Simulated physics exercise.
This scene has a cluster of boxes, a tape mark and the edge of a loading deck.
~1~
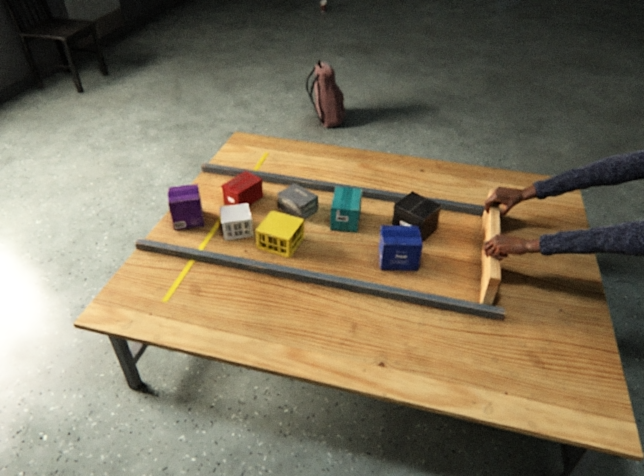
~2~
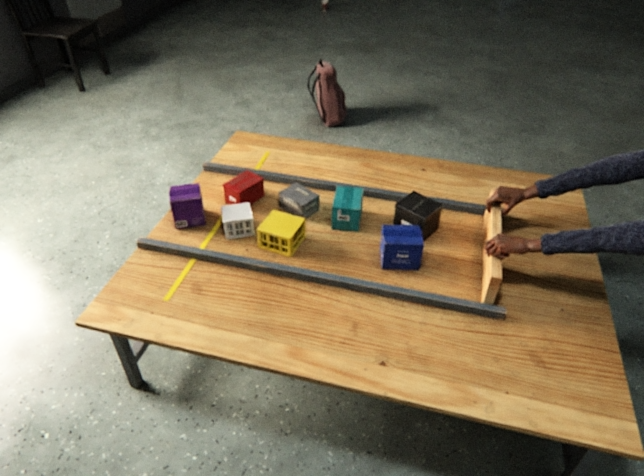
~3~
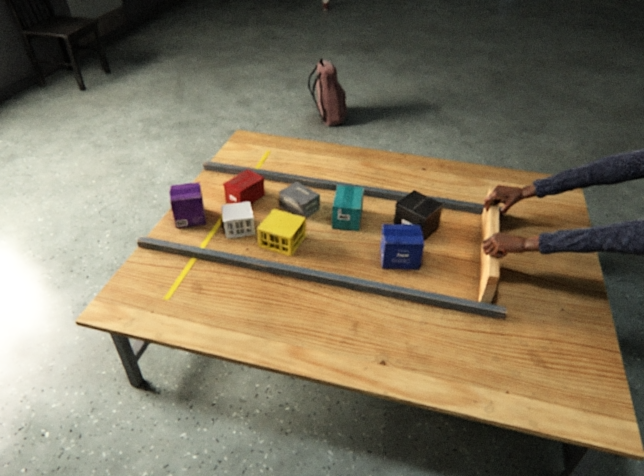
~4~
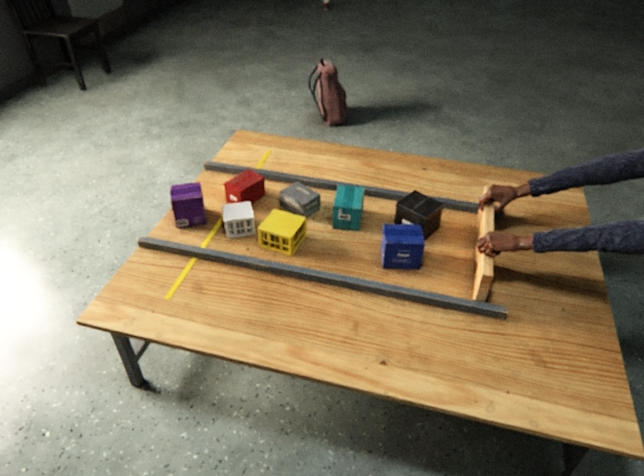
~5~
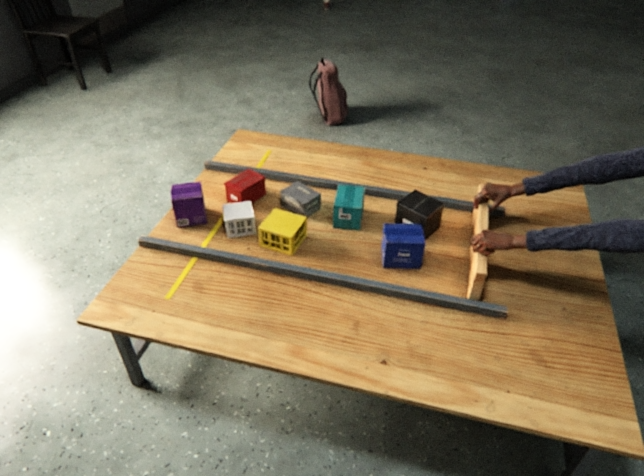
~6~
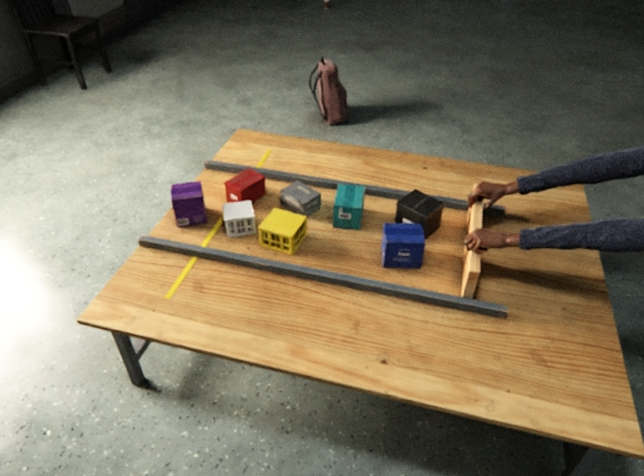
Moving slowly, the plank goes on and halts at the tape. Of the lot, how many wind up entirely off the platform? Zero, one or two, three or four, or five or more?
Just three or four drop.
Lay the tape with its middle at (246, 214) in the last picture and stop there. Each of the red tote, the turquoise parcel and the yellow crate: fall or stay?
Looking at each in turn, the red tote is gone, the turquoise parcel is still there, and the yellow crate is still there.
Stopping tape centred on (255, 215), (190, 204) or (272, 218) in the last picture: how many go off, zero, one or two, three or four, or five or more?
First 1 or 2, then more than four, then one to two.
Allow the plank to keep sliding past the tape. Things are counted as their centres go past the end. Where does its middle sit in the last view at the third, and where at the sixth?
It sits near (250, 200), and then near (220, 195).
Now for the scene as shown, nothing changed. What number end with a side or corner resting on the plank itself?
Tally at the end: 2.
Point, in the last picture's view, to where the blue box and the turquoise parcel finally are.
The first near (202, 207), the second near (194, 180).
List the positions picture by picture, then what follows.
The first picture shows purple parcel (186, 207); red tote (243, 191); white crate (237, 222); plank (490, 244); tape (225, 213).
The second picture shows red tote (244, 191); black tote (417, 218).
The third picture shows white crate (238, 220); yellow crate (282, 232).
The fourth picture shows purple parcel (189, 205); plank (485, 241).
The fifth picture shows red tote (246, 189); grey box (301, 200).
The sixth picture shows purple parcel (189, 204); red tote (246, 189); white crate (239, 219); plank (473, 238); tape (228, 210).
Early on, none off yet; purple parcel at rest near (189, 204); red tote at rest near (246, 189); white crate at rest near (239, 219).
A while later, none off yet; purple parcel at rest near (189, 204); red tote travelled a little near (235, 187); white crate moving near (236, 218).
Further along, none off yet; purple parcel travelled about its own width near (159, 197); red tote travelled well along near (183, 179); white crate travelled well along near (186, 207).
Finally, the number that fall off is three or four; lost, grey box, white crate, red tote and purple parcel.
